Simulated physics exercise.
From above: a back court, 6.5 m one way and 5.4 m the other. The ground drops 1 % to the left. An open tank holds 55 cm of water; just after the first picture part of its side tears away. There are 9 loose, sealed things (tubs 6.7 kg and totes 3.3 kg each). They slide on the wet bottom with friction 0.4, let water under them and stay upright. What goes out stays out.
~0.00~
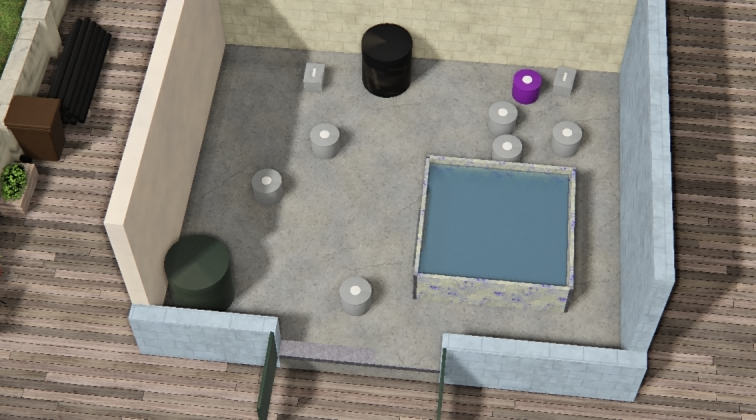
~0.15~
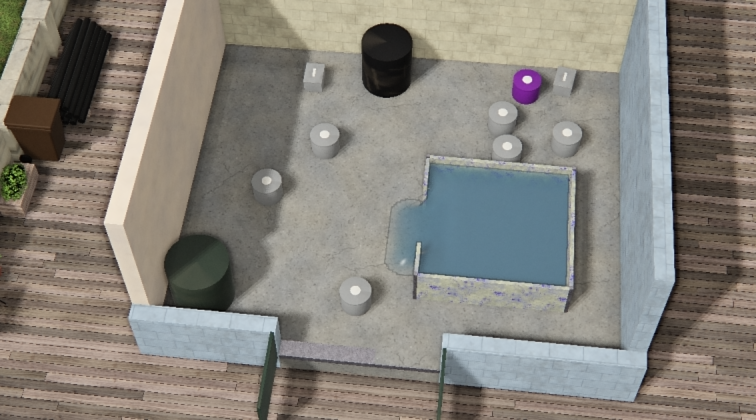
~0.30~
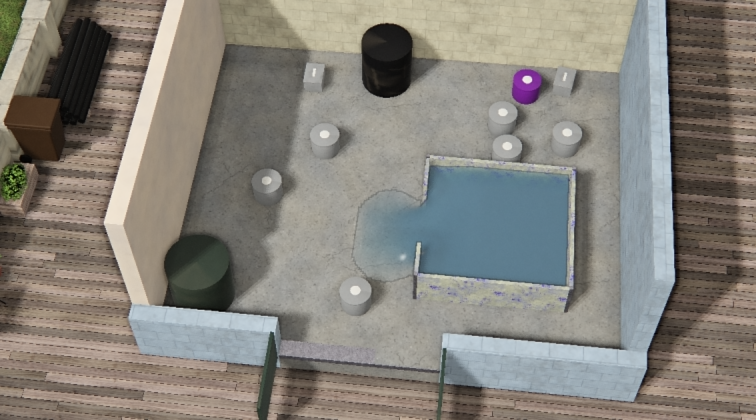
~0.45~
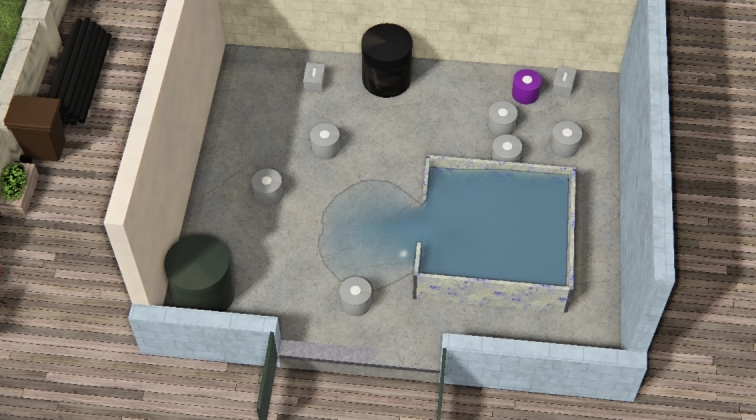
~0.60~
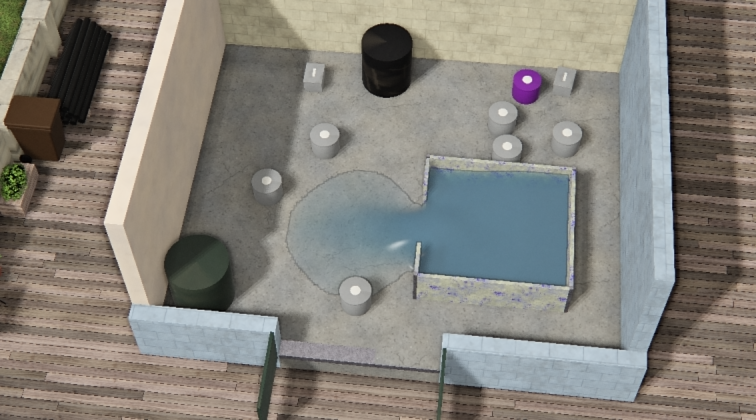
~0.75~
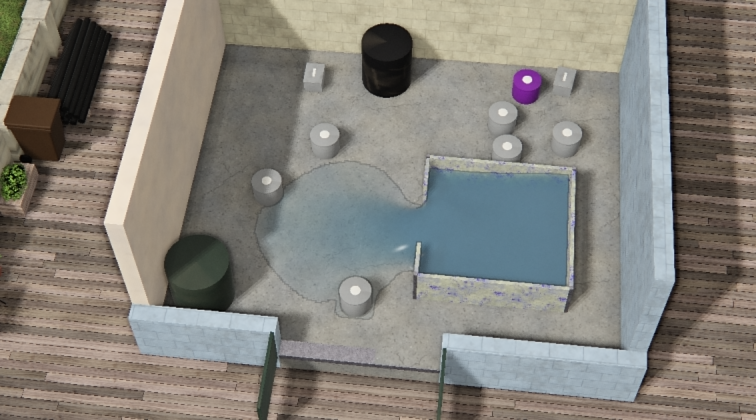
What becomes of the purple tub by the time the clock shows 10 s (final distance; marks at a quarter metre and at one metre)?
Purple tub holds its place.
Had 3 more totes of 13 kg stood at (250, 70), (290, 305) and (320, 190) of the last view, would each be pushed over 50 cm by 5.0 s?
In that order: Past it, more, past it.
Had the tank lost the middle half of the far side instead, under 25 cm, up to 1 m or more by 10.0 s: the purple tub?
In that case the purple tub ends far away.
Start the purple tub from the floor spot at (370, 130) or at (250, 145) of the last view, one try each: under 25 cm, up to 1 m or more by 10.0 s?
In that order: It ends far away; it gets carried off.
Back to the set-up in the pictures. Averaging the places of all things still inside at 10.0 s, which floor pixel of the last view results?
At about (457, 176).
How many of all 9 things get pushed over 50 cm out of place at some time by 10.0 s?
4 of them.
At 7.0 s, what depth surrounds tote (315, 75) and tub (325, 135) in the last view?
Roughly 7 and 6 cm.
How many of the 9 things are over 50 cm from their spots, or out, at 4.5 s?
I count 3.
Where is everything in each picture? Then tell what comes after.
In the first frame, the purple tub at (528, 80), on the bottom; water covers 4.1 m2; 0 of 9 have shifted.
In the second frame, the purple tub at (528, 80) rests on the ground; 4.6 m2 under water; 0 of 9 have shifted.
In the third frame, the purple tub at (528, 80), on the bottom; 5.4 m2 under water; 0 of 9 have shifted.
In the fourth frame, the purple tub at (528, 80) rests on the ground; 6.3 m2 under water; 0 of 9 have shifted.
In the fifth frame, the purple tub at (528, 80) rests on the ground; 7.3 m2 under water; 0 of 9 have shifted.
In the sixth frame, the purple tub at (528, 80), on the bottom; 8.4 m2 under water; 0 of 9 have shifted.
After 2.0 s the purple tub is near (528, 80), 0.0 m from its start, aground; 0 of 9 are out; 1 afloat.
After 4.5 s the purple tub is near (528, 80), 0.0 m from its start, aground; 0 of 9 are out; 3 afloat.
After 7.0 s the purple tub is near (528, 80), 0.0 m from its start, aground; 0 of 9 are out; 3 afloat.
After 10.0 s the purple tub is near (528, 80), 0.0 m from its start, aground; 0 of 9 are out; 4 afloat.
